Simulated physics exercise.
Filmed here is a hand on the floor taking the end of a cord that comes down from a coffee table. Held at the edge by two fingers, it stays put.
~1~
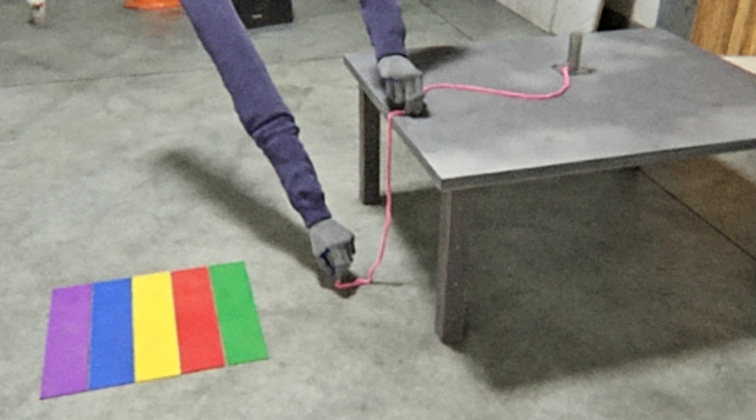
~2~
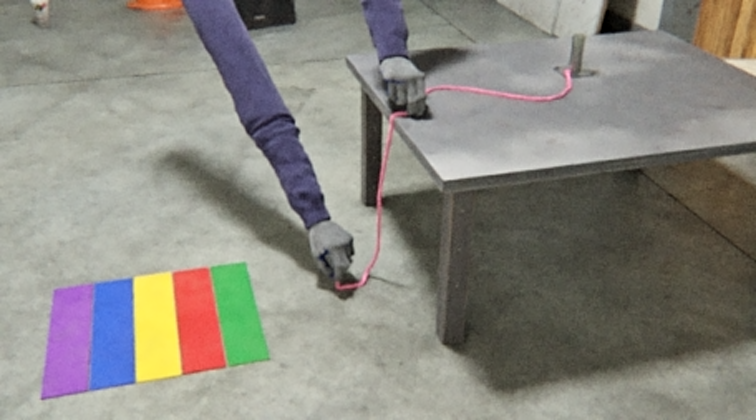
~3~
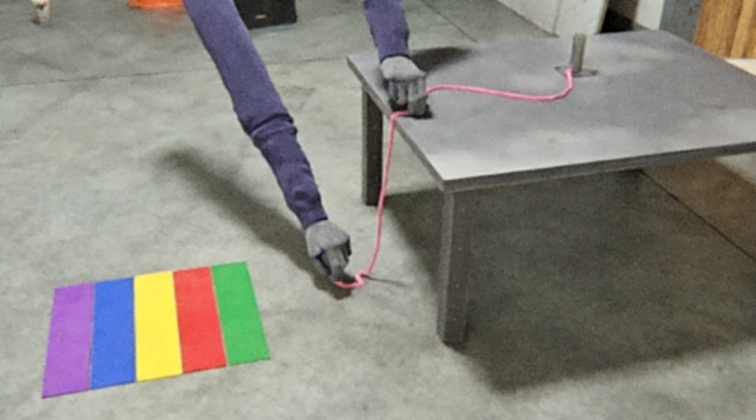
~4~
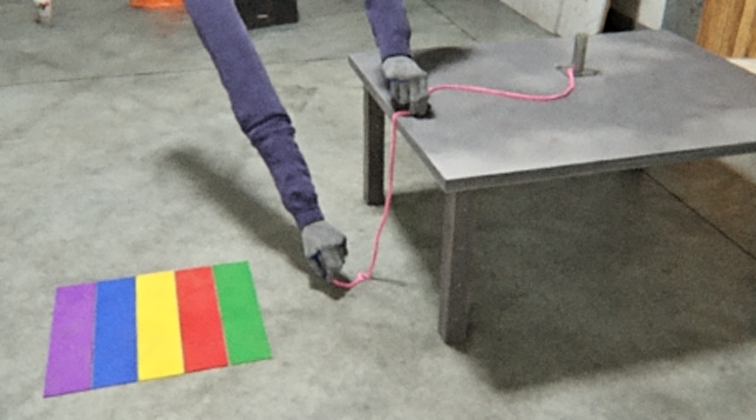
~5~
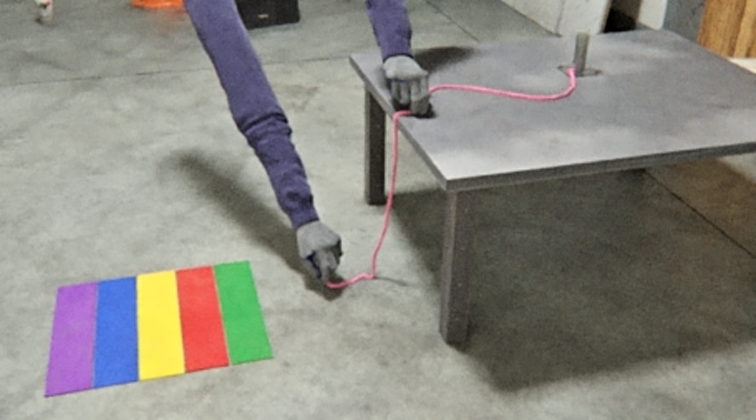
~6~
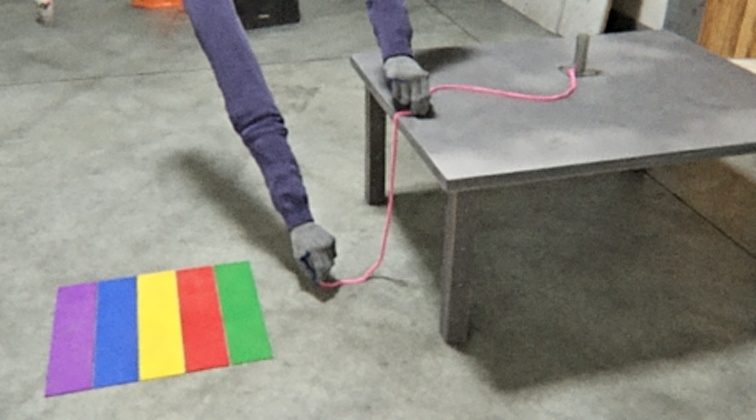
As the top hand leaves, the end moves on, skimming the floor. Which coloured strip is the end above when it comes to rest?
The blue one.
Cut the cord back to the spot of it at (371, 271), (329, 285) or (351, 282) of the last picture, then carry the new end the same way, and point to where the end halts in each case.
Well, that gives around (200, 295) the first time, (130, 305) the next and (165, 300) the last.
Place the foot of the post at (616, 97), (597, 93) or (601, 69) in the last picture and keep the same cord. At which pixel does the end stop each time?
Try by try: (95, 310), (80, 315) and (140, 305).
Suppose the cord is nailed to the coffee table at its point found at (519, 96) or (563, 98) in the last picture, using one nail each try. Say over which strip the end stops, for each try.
Going one at a time, you'd get yellow and then yellow.
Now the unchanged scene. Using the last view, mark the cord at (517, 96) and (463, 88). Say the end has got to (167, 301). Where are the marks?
One heads to (465, 89) and the other heads to (418, 99).
A little later, end near (167, 301); over yellow.
Next, end near (127, 307); over blue.
When it is tight, end near (104, 310); over blue. It gets as far as the blue strip.
